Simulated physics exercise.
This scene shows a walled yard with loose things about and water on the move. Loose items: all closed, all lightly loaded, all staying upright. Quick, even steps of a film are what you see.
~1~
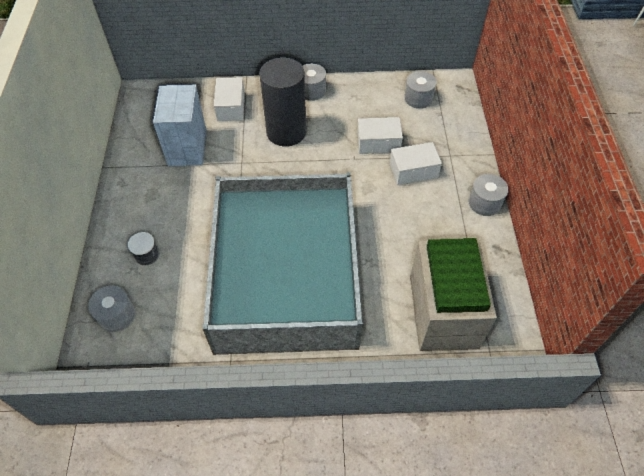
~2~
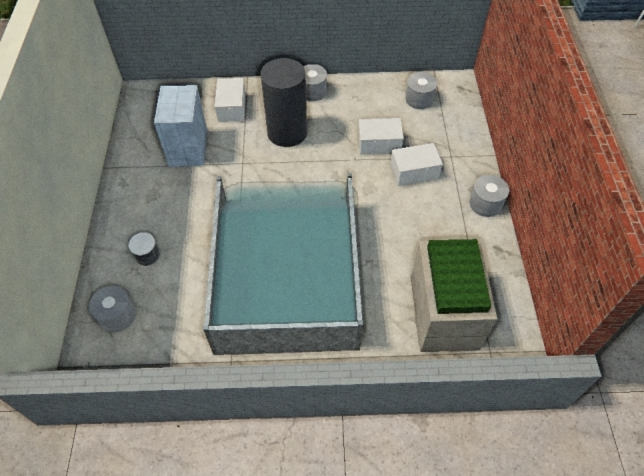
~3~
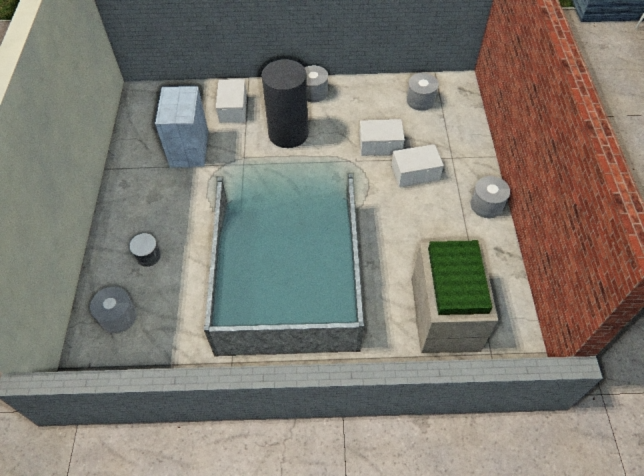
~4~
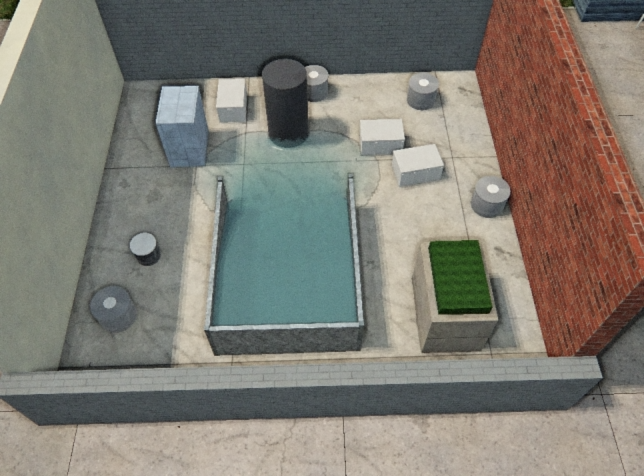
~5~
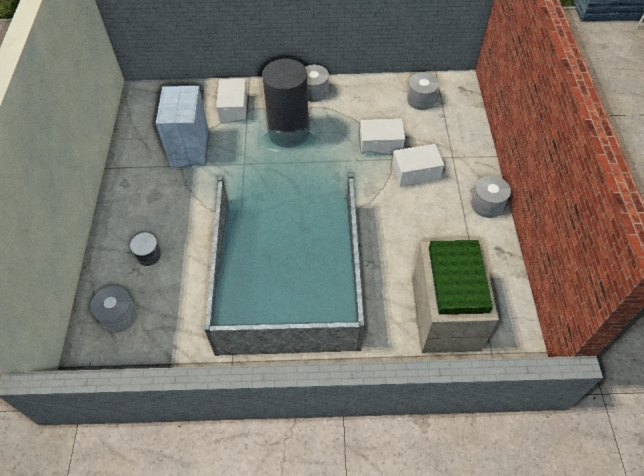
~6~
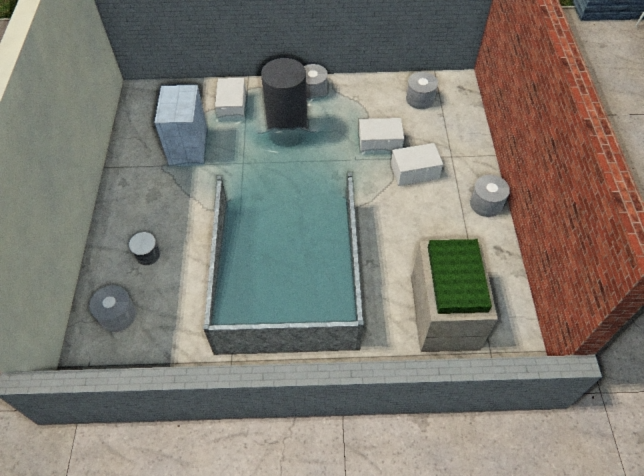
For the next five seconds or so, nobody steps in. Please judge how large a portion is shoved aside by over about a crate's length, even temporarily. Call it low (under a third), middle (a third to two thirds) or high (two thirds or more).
High.
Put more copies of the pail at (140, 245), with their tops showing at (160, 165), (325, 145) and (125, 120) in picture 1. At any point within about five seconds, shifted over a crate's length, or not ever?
Sequence: Travels that far, travels that far, travels that far.
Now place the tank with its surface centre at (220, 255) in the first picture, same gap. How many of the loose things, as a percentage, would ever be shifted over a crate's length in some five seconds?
Around 80 in a hundred.
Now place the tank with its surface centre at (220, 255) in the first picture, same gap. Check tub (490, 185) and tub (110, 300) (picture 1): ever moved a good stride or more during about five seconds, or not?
The first one covered the distance, the second fell short.
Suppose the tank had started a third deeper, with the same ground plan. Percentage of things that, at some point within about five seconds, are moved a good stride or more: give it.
Share moved that far: Approx. 100 %.
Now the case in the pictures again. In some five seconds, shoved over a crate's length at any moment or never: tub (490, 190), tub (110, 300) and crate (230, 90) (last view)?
One by one: Cleared the mark; remained nearby; cleared the mark.
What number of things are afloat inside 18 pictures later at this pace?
In total, 4.
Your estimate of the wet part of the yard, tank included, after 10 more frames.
Wet share: Around 55 %.
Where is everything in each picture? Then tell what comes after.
In the first picture, a pail at (141, 243), on the bottom; a tub at (312, 74), on the bottom; 0 of 8 have shifted.
In the second picture, a pail at (142, 243), on the bottom; a tub at (313, 74) rests on the ground; 0 of 8 have shifted.
In the third picture, a pail at (143, 244) rests on the ground; a tub at (314, 75) rests on the ground; 0 of 8 have shifted.
In the fourth picture, a pail at (143, 243), on the bottom; a tub at (314, 75) rests on the ground; 0 of 8 have shifted.
In the fifth picture, a pail at (143, 243), on the bottom; a tub at (314, 75), on the bottom; 0 of 8 have shifted.
In the sixth picture, a pail at (142, 243) rests on the ground; a tub at (313, 74) rests on the ground; 0 of 8 have shifted.
A moment on, 0 of 8 are well off their spots; 0 afloat.
Next, 1 of 8 are well off their spots; 2 afloat.
Later, 3 of 8 are well off their spots; 4 afloat.
In the end, 7 of 8 are well off their spots, and 7 have been at some point; 3 afloat.
